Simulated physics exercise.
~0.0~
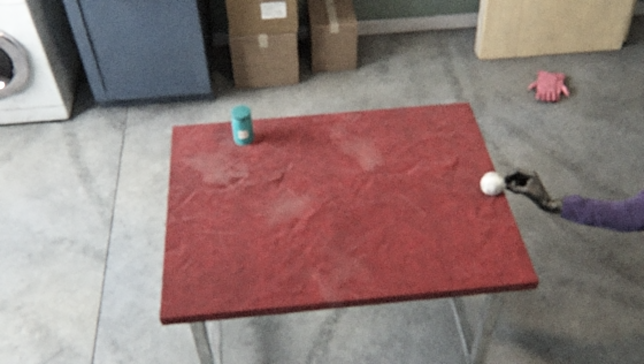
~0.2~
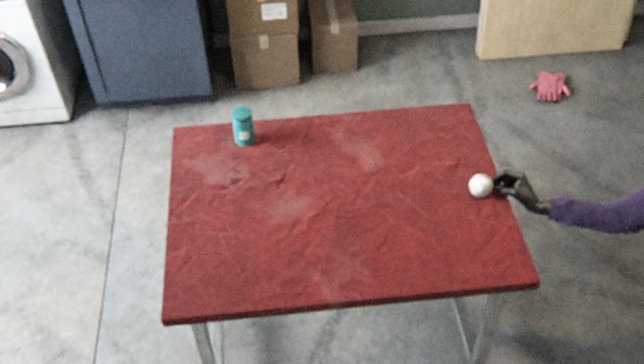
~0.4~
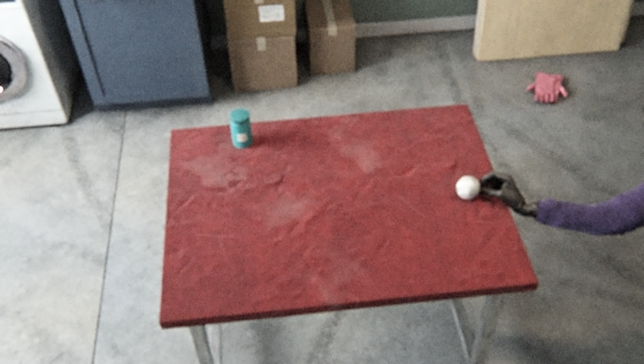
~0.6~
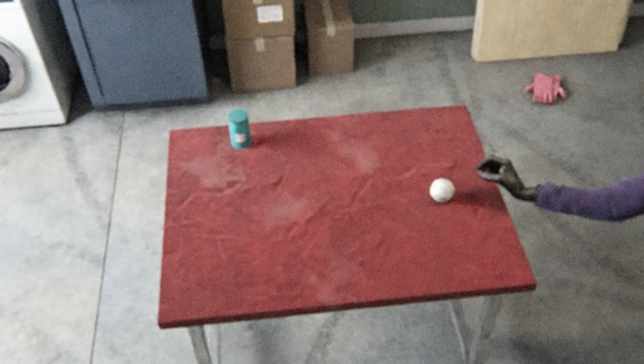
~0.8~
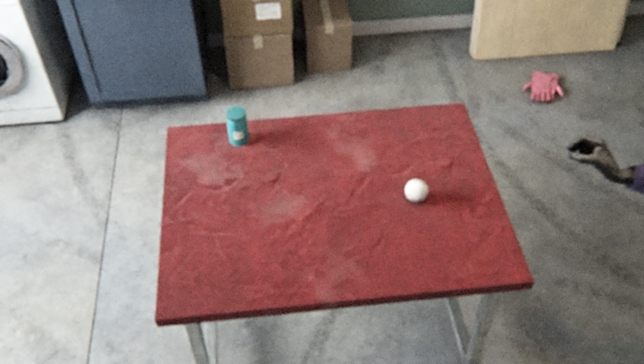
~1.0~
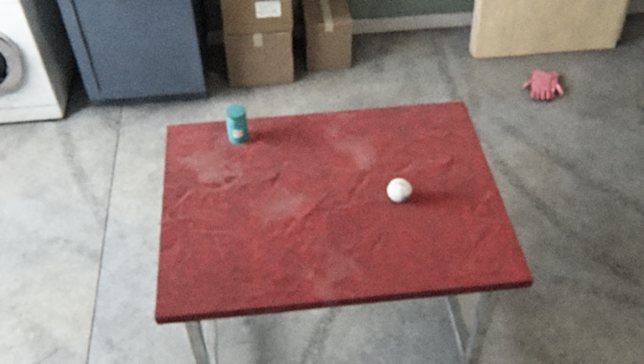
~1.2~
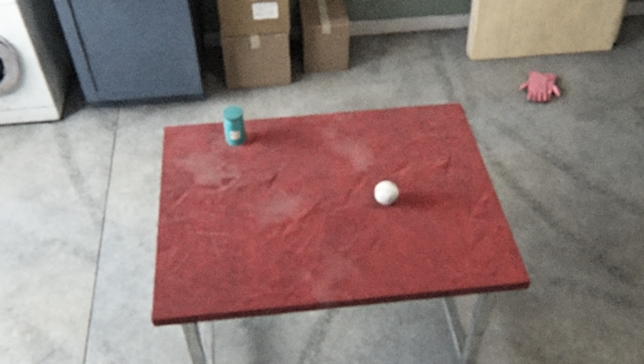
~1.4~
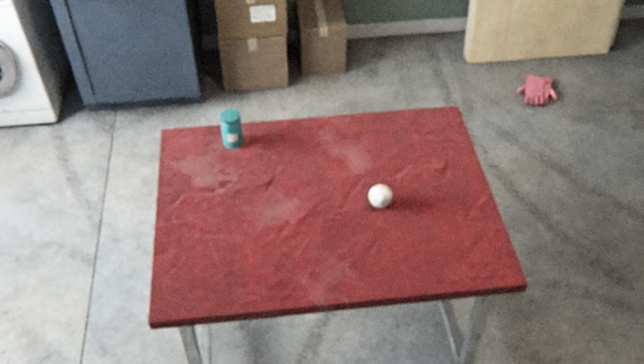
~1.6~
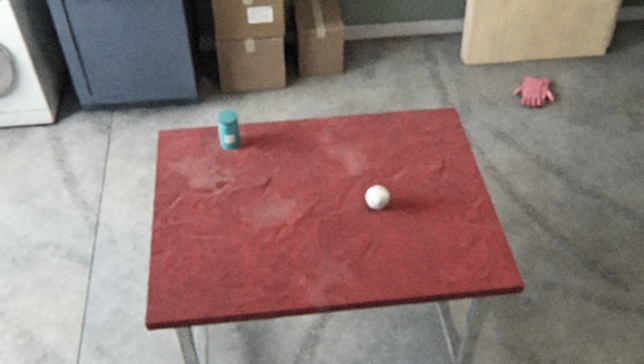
The footage shows a dark-gloved hand in a purple sleeve pushing a white ball leftward from the right edge of a red table, then letting go and withdrawing. The ball rolls on, slows and rests near the middle, right of a turquoise jar that stays in place.
